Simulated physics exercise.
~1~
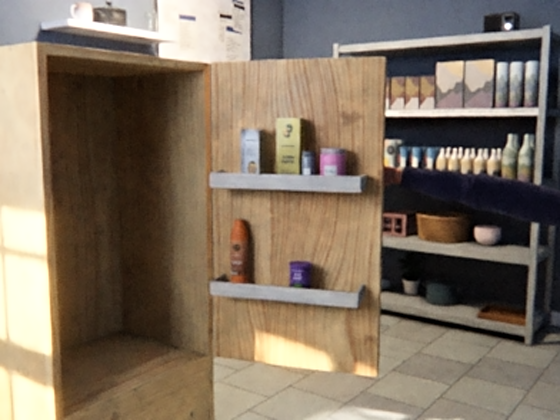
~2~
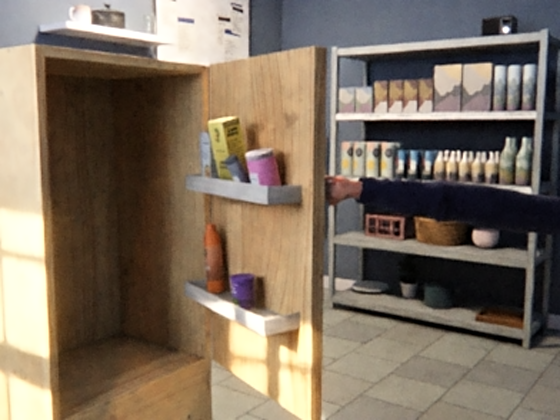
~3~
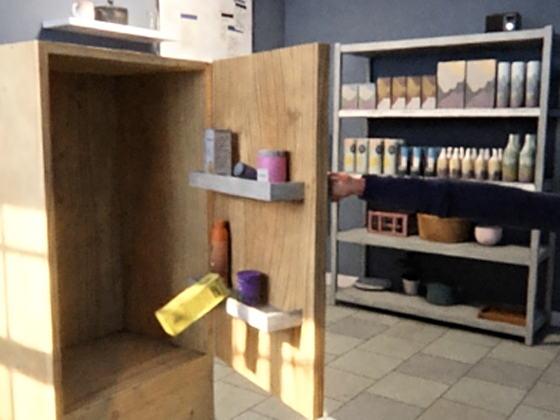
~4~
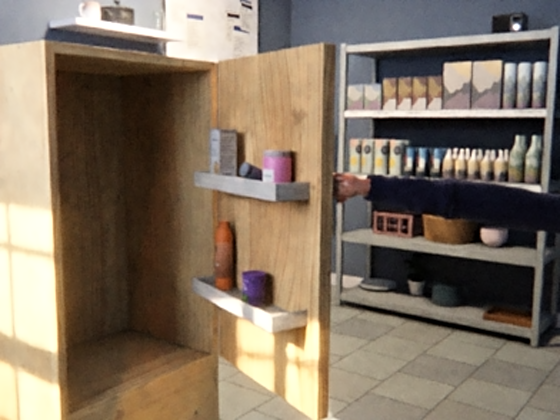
A wooden cabinet door with two racks of small containers swings partway towards shut and stops, an outstretched hand at its edge. The yellow carton tips and tumbles off the upper rack and out of view, a small grey container topples, and the others stay standing on the racks.
